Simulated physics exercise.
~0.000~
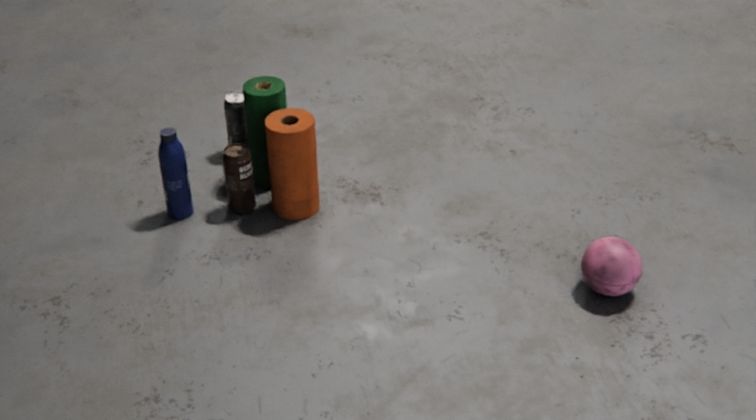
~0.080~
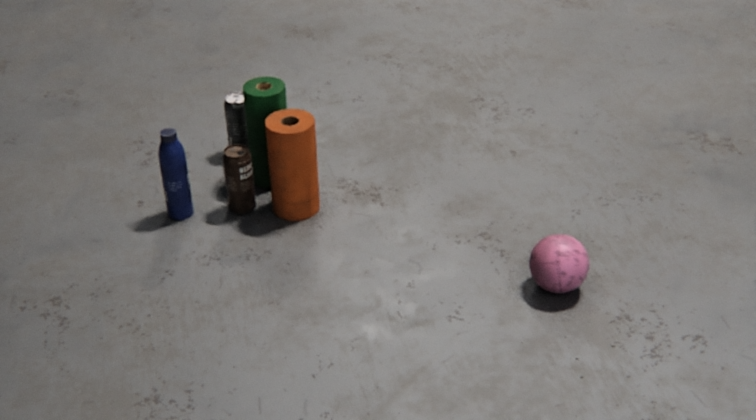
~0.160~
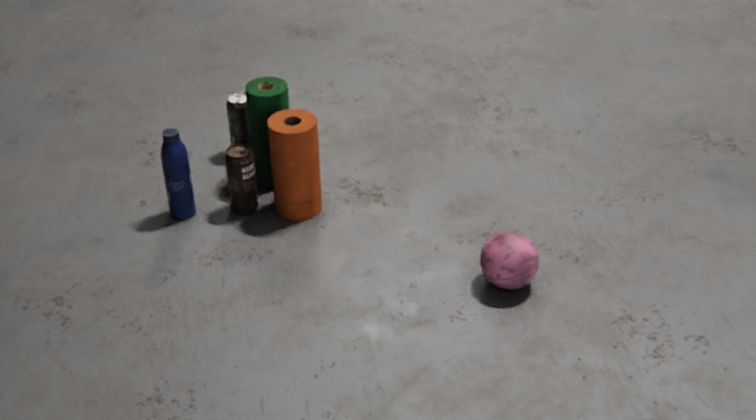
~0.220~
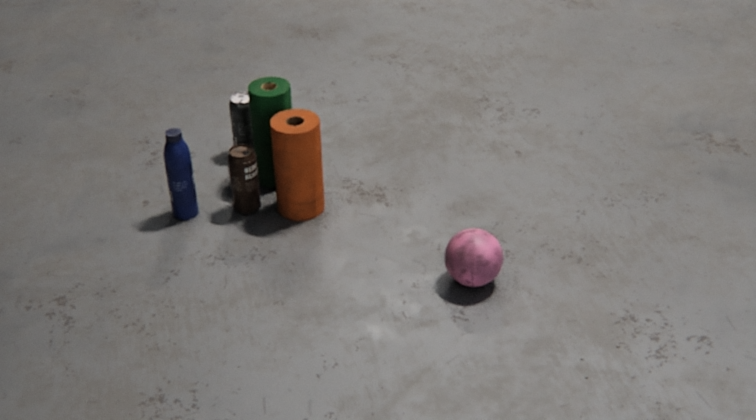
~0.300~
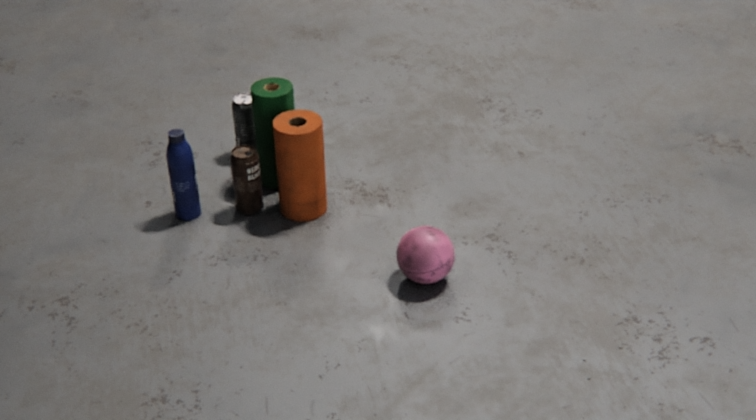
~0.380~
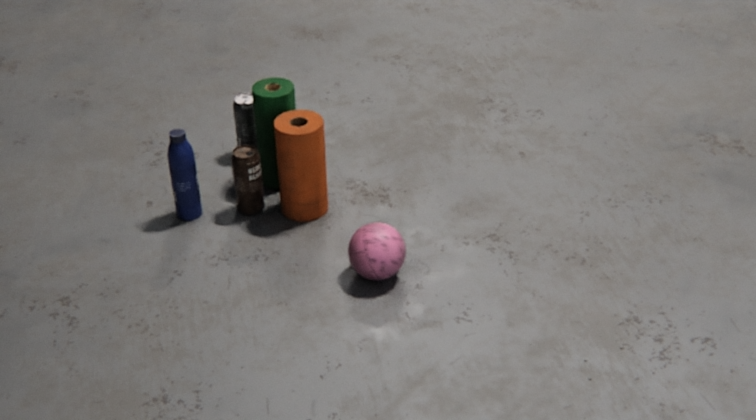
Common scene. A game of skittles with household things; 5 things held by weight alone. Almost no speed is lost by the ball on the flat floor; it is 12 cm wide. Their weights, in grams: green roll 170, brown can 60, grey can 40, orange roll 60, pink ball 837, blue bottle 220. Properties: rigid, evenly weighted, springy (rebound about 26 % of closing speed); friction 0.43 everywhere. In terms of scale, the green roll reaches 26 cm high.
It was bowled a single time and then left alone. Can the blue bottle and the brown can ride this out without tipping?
In order: Blue bottle: Still up, brown can: Still up.
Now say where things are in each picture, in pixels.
In the first frame, 0 cm rolled; pink ball (611, 266); blue bottle (175, 173); brown can (239, 179).
In the second frame, 11 cm rolled; pink ball (559, 264); orange roll (293, 165).
In the third frame, 21 cm rolled; pink ball (510, 260); grey can (242, 126).
In the fourth frame, 29 cm rolled; pink ball (474, 258); green roll (273, 134).
In the fifth frame, 40 cm rolled; pink ball (426, 255); orange roll (301, 166).
In the sixth frame, 51 cm rolled; pink ball (377, 251); blue bottle (184, 174); brown can (248, 181).
Around 0.58 s, 77 cm rolled; pink ball near (255, 242).
Around 0.88 s, 116 cm rolled; pink ball near (81, 230).
Around 1.18 s, 155 cm rolled.
Around 1.48 s, 194 cm rolled.
Finally (1.6 s), all 5 still in place (within 8 cm). Final places as that camera would see them, blue bottle near (184, 174), brown can near (248, 181).
